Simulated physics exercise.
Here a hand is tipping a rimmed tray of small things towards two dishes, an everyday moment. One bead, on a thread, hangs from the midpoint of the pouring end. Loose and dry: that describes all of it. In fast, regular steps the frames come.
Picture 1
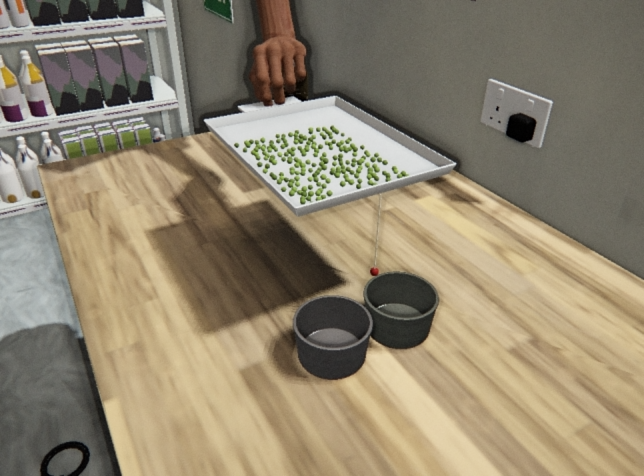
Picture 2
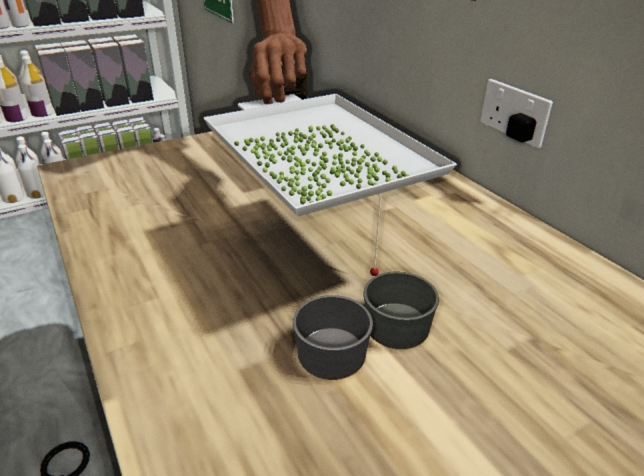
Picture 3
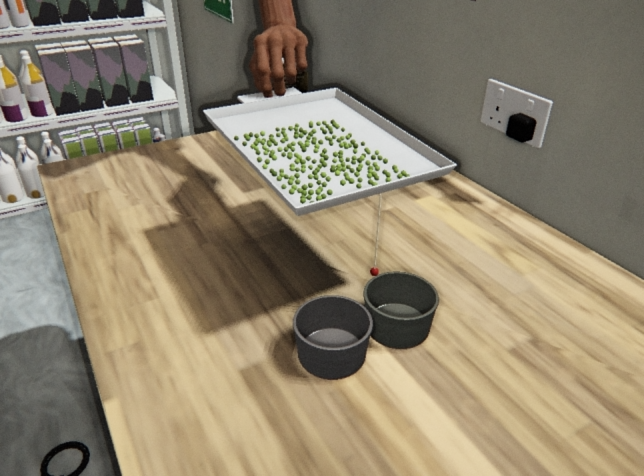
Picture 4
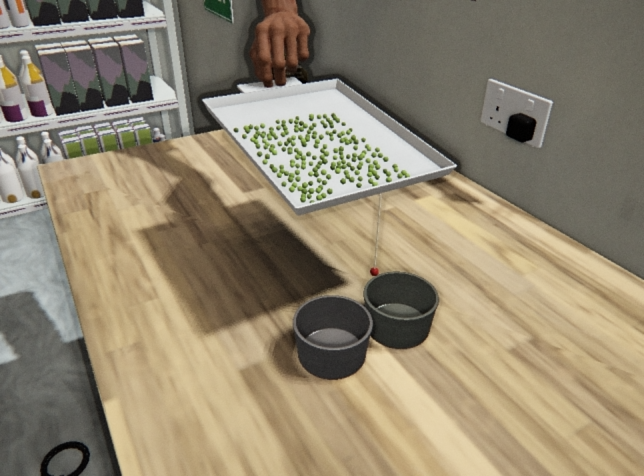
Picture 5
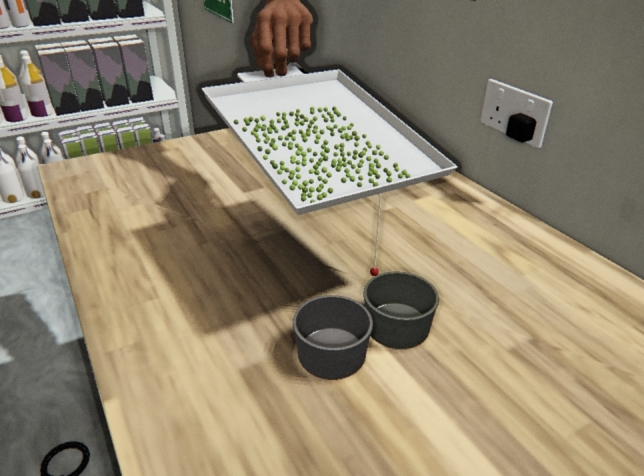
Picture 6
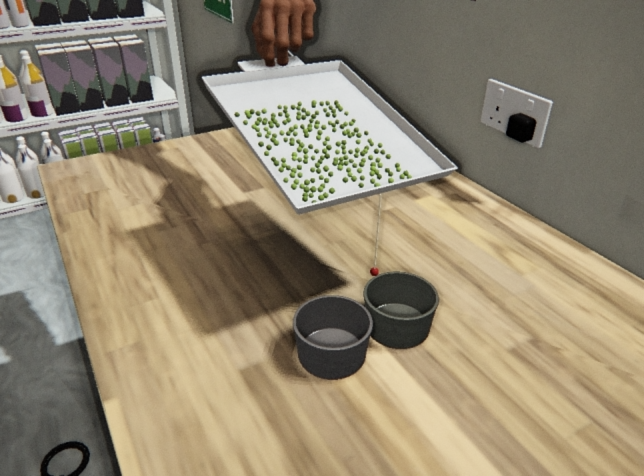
A hand held a white rimmed tray of green peas above a wooden table with two dark dishes, then slowly raised its end of the tray, while the dishes below stayed still.
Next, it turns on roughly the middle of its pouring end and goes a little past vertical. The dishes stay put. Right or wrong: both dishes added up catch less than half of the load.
Wrong, they catch more than half.
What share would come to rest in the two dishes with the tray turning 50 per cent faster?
About 70 %.
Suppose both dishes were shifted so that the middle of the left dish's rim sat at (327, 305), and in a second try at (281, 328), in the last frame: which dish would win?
At the first place the right dish, at the second the right-hand dish.
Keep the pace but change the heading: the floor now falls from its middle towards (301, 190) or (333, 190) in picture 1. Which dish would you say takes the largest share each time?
I'd say the one to the left first, then the one to the left.
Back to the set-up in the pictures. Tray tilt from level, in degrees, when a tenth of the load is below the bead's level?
A tilt of roughly 85°.
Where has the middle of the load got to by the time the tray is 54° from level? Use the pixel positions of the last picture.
Roughly at (371, 182).
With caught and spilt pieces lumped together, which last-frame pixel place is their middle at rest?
Around (401, 325).
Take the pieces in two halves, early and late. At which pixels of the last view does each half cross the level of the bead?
Near (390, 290) to start, and near (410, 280) afterwards.
Soon after the last picture, tray tipped steeply; nearly all on the tray; a stray few in the left dish; a stray few in the right dish; a stray few in the air.
A little later, tray tipped right over; about a third on the tray; a small part in the left dish; about a quarter in the right dish; a stray few outside both; about a third in the air.
Later still, tray tipped past a quarter turn; about a quarter in the left dish; about half in the right dish; about a third outside both.
At rest, tray tipped past a quarter turn; about a quarter in the left dish; about half in the right dish; about a third outside both.
